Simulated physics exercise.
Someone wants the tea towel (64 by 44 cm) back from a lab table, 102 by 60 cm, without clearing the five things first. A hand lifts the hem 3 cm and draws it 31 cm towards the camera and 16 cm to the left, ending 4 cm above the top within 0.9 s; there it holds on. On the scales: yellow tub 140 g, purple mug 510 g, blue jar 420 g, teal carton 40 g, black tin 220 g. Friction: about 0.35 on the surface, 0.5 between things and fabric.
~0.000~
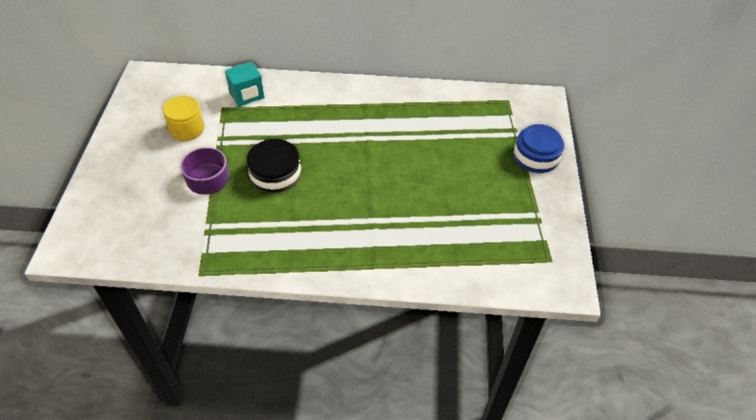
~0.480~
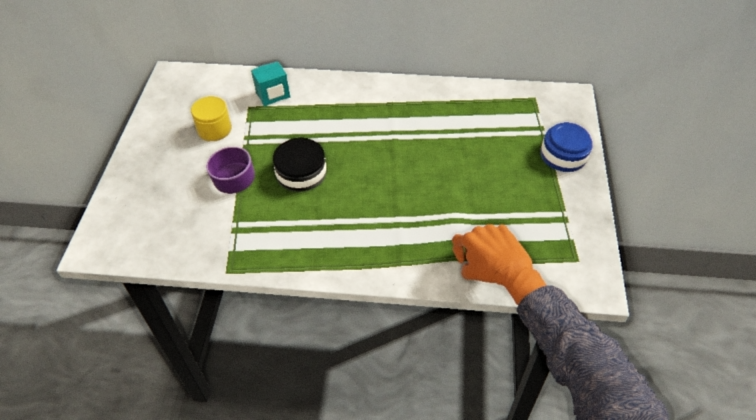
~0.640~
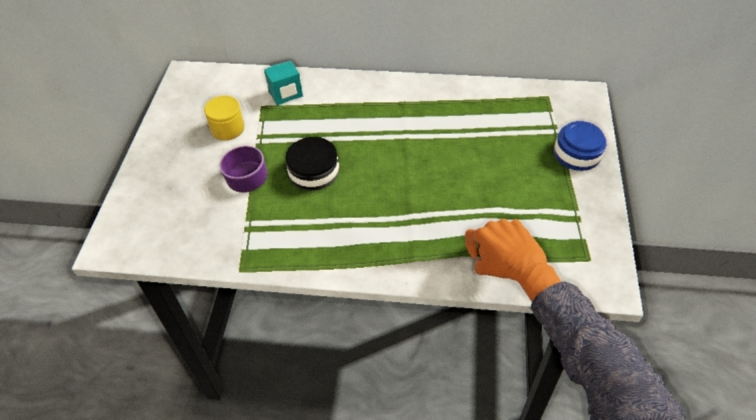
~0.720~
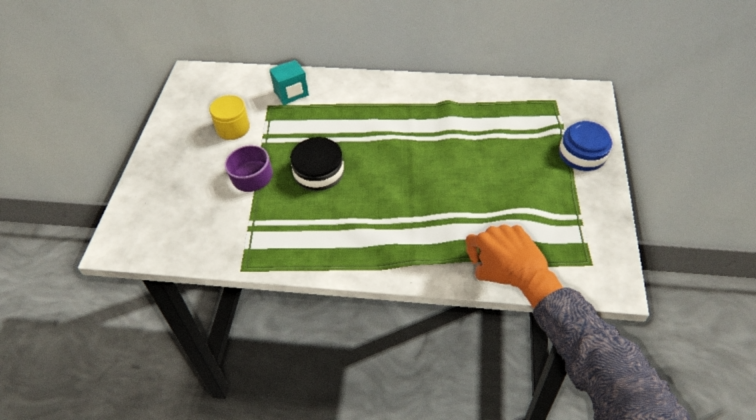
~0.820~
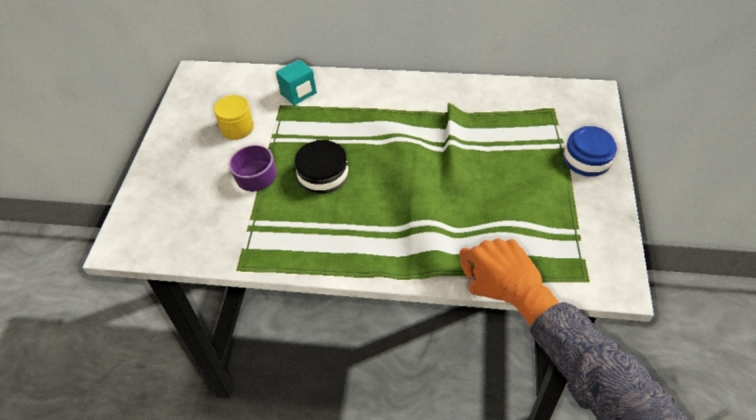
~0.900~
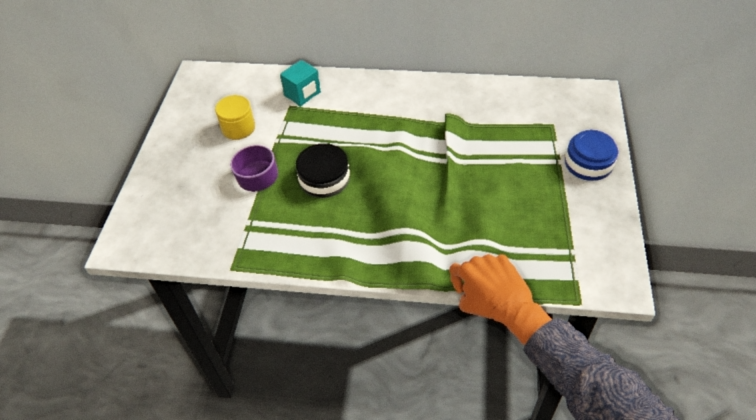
An orange-gloved hand grips the near edge of a green-and-white striped towel on a table and pulls it slightly towards the viewer and left, wrinkling the cloth, while a black tin rests on it among other small containers.
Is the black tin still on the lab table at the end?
The black tin remains up there.
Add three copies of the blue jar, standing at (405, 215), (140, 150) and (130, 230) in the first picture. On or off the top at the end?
In that order: Drops off, stays up, stays up.
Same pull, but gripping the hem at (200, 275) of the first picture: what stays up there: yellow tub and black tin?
Then: Yellow tub stays up, black tin goes over.
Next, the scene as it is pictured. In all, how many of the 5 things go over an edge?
That makes 0.
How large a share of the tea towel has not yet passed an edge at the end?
Some 45 per cent of it.
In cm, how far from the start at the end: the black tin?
About: Black tin 15 cm.
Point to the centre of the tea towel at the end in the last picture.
Near (404, 302).
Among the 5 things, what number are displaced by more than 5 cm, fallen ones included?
That makes 1.
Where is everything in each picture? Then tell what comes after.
The first picture shows black tin (273, 156); tea towel corners (199, 276) (509, 100) (552, 263).
The second picture shows tea towel corners (226, 274) (535, 98); grip (463, 261).
The third picture shows tea towel corners (239, 273) (549, 96); grip (476, 257).
The fourth picture shows tea towel corners (241, 272) (556, 100); grip (477, 262).
The fifth picture shows blue jar (594, 140); black tin (320, 158); teal carton (294, 71); tea towel corners (236, 271) (554, 108); grip (471, 276).
The sixth picture shows black tin (322, 161); tea towel corners (230, 271) (554, 124) (582, 306); grip (461, 291).
At 1.1 s, 85 % of the tea towel is still over the top; black tin 6 cm off its start, blue jar 3 cm off its start, teal carton 1 cm off its start.
At 1.2 s, 70 % of the tea towel is still over the top; black tin 10 cm off its start, blue jar 3 cm off its start, teal carton 1 cm off its start.
At 1.4 s, 50 % of the tea towel is still over the top; black tin 15 cm off its start at (328, 214), blue jar 3 cm off its start at (595, 144), teal carton 1 cm off its start at (299, 71).
At 1.5 s, 45 % of the tea towel is still over the top; black tin 17 cm off its start, blue jar 3 cm off its start, teal carton 1 cm off its start.
At 3.1 s, 45 % of the tea towel is still over the top; black tin 17 cm off its start at (328, 222), blue jar 3 cm off its start at (595, 144), teal carton 1 cm off its start at (299, 71).
